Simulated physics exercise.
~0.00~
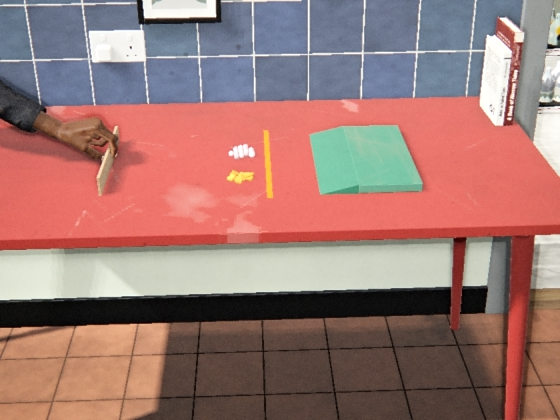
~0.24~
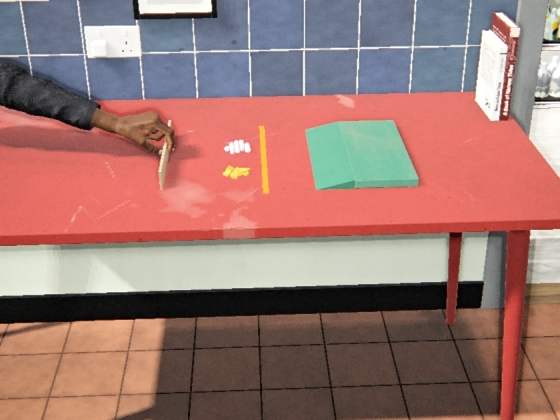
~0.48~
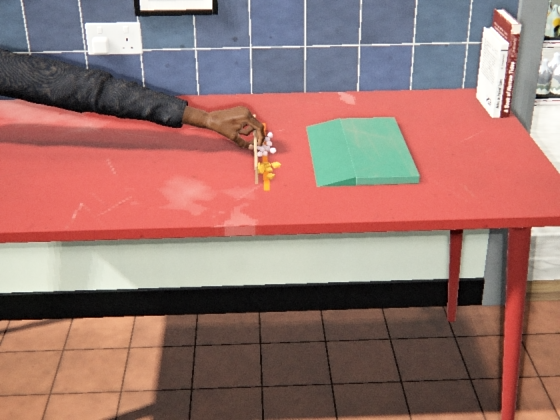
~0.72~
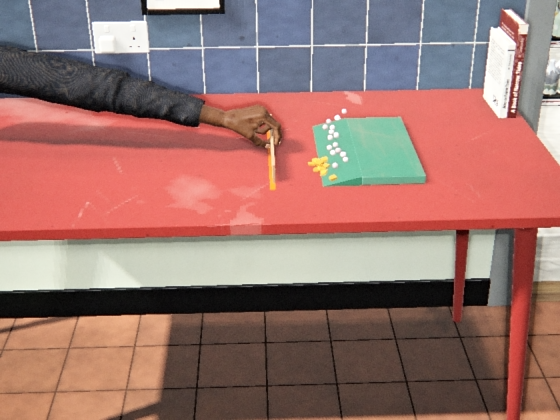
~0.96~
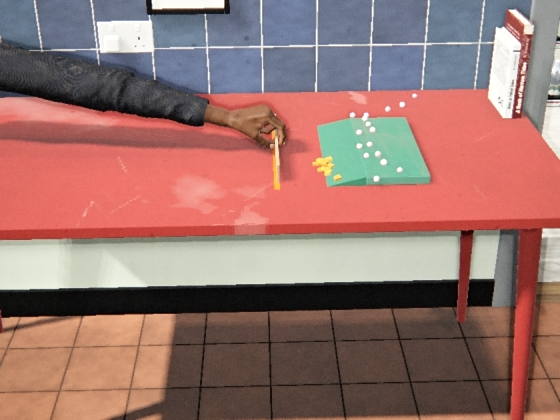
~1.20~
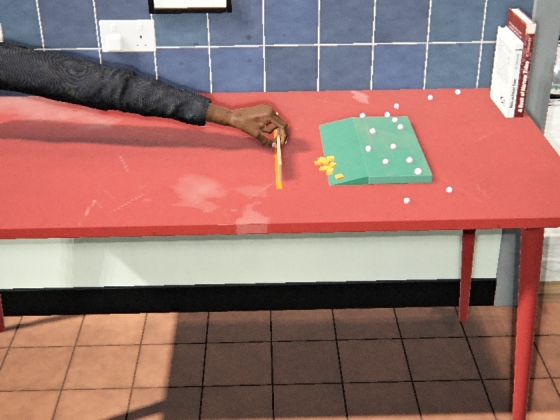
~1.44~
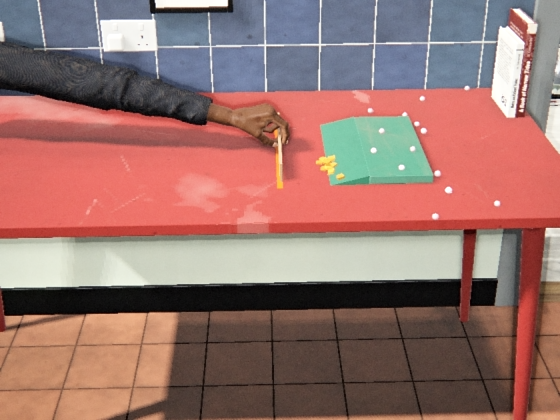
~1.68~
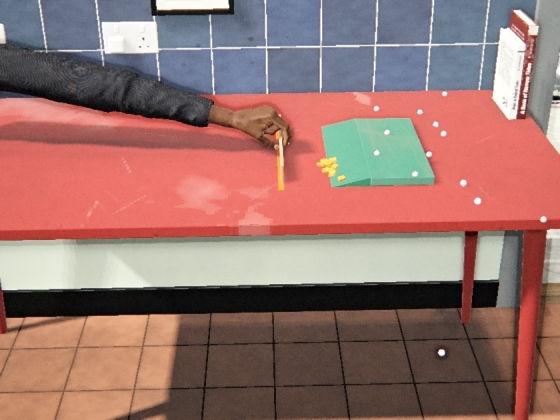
The video shows a hand sweeping an upright card rightward along a red table, pushing small white and yellow pieces toward a green wedge and stopping at orange tape. The yellow pieces settle around the wedge's near edge, while the white ones scatter over it, one dropping off the table.
